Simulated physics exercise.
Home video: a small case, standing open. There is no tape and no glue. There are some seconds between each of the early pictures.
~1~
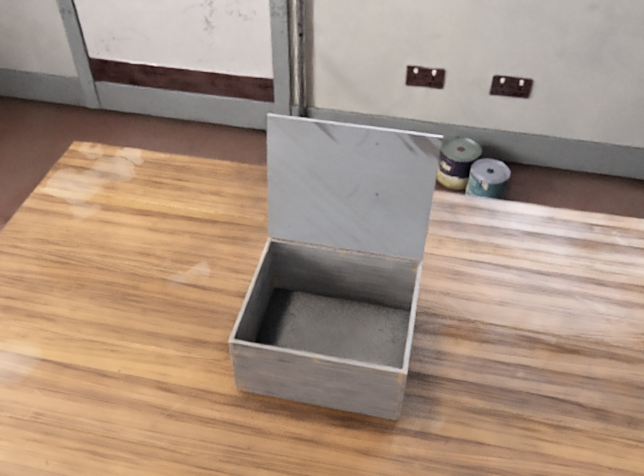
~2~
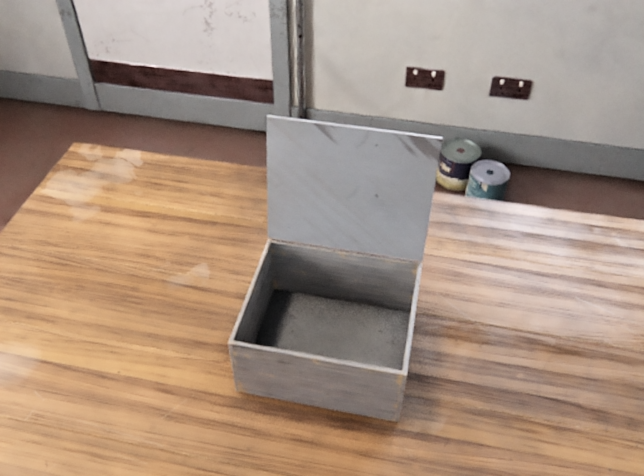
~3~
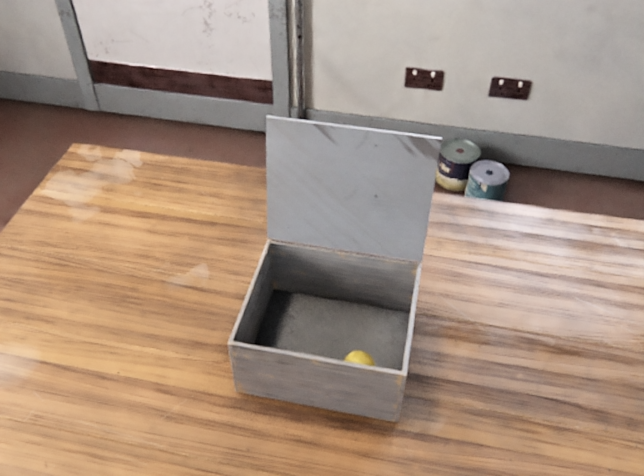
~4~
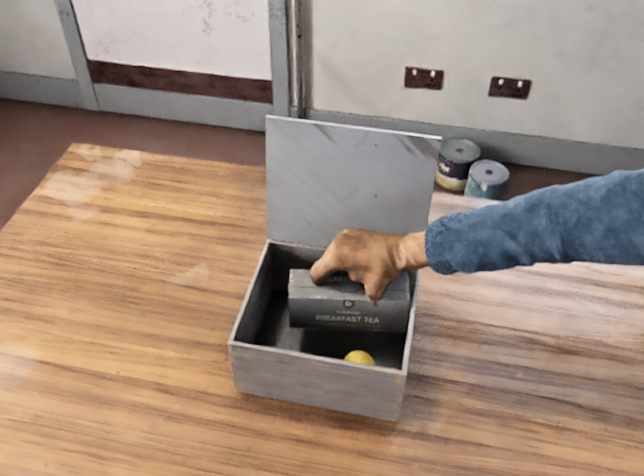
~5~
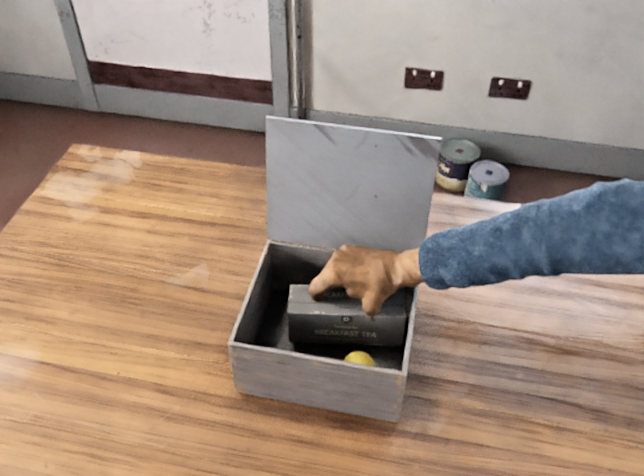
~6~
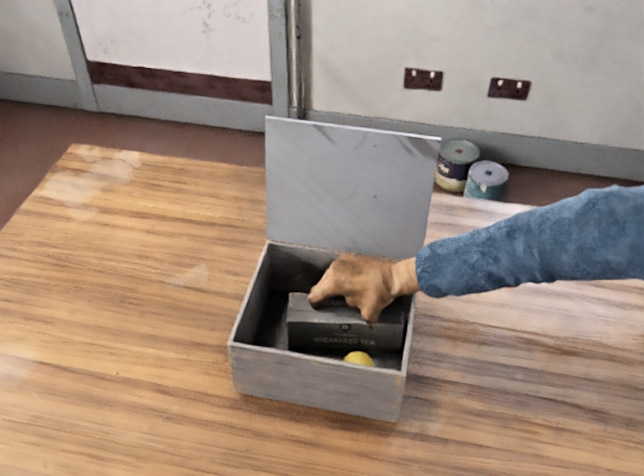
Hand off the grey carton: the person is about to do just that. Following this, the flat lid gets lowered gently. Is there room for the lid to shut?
The lid lands home.
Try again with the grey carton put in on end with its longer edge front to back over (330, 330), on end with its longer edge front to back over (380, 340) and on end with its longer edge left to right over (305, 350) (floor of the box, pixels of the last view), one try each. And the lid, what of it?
1: Open. 2: Open. 3: Open.
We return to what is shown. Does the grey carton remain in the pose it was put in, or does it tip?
Simply put, it remains unturned.
Then, 1.30 s after the last picture, lid 86° above the rim.
Then, 1.70 s after the last picture, lid 51° above the rim.
Then, 1.80 s after the last picture, lid 36° above the rim.
Then, 2.00 s after the last picture, lid shut.
At rest, lid shut; both in place. Seen from the same camera at the end, grey carton near (345, 323).
